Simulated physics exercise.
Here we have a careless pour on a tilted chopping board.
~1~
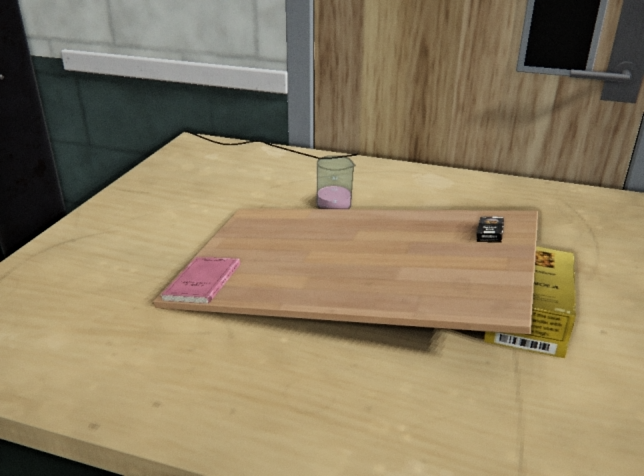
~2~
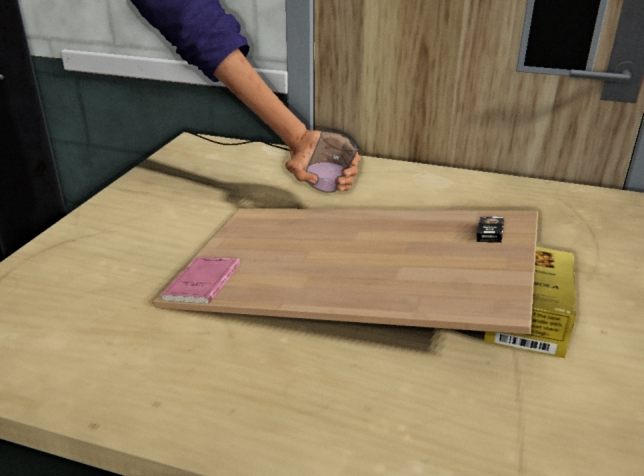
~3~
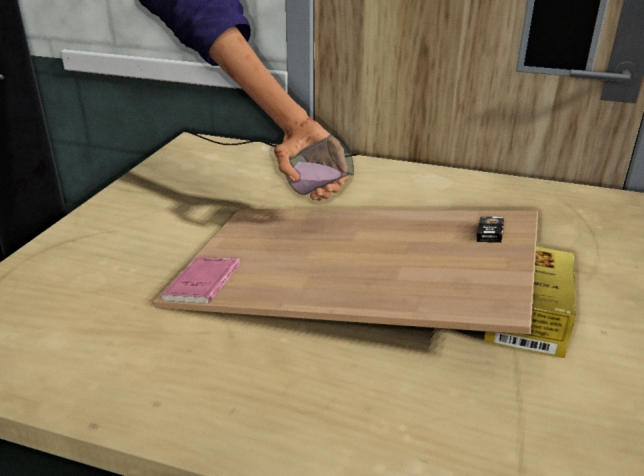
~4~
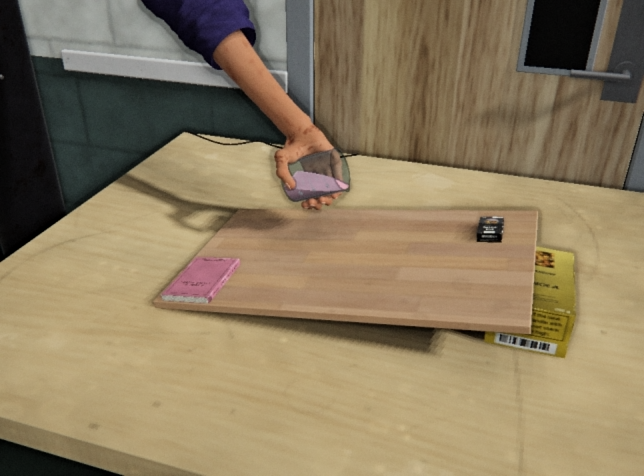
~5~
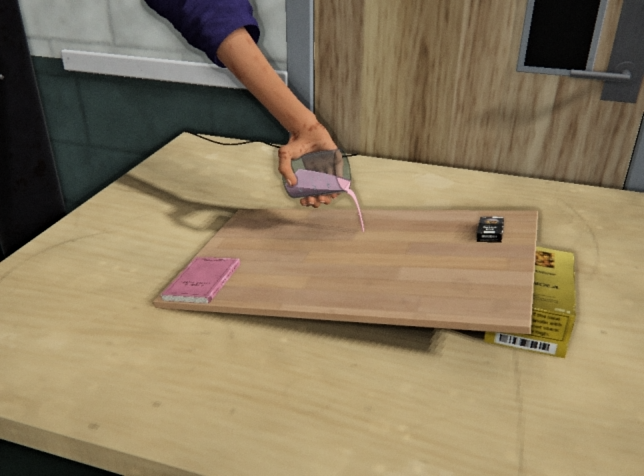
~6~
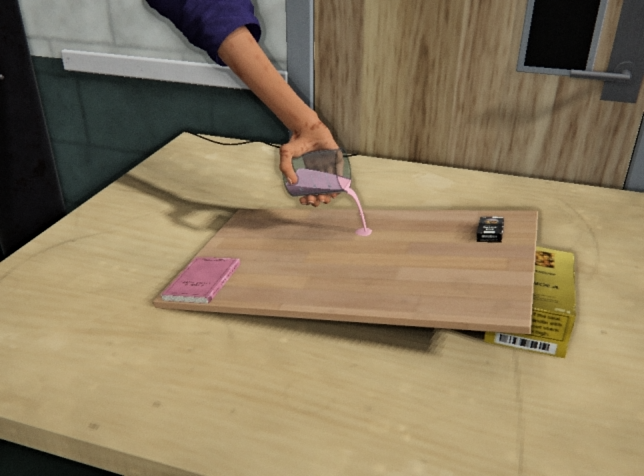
A hand reaches in from the upper left, lifts a beaker of pink liquid from behind a tilted chopping board and tips it increasingly to the right. A thin pink stream pours onto the board, forming a small spot between the pink notebook and little black carton, which stay still.
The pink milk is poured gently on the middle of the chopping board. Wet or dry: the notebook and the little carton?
The notebook remains untouched; the little carton remains untouched.
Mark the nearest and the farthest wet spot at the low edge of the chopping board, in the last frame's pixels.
From about (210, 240) to (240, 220).
Next, it runs down to the left; the notebook is clear of it; the little carton is clear of it.
After that, it runs down to the left and off the end; the notebook is clear of it; the little carton is clear of it.
Finally, it runs down to the left and off the end; the notebook is clear of it; the little carton is clear of it.
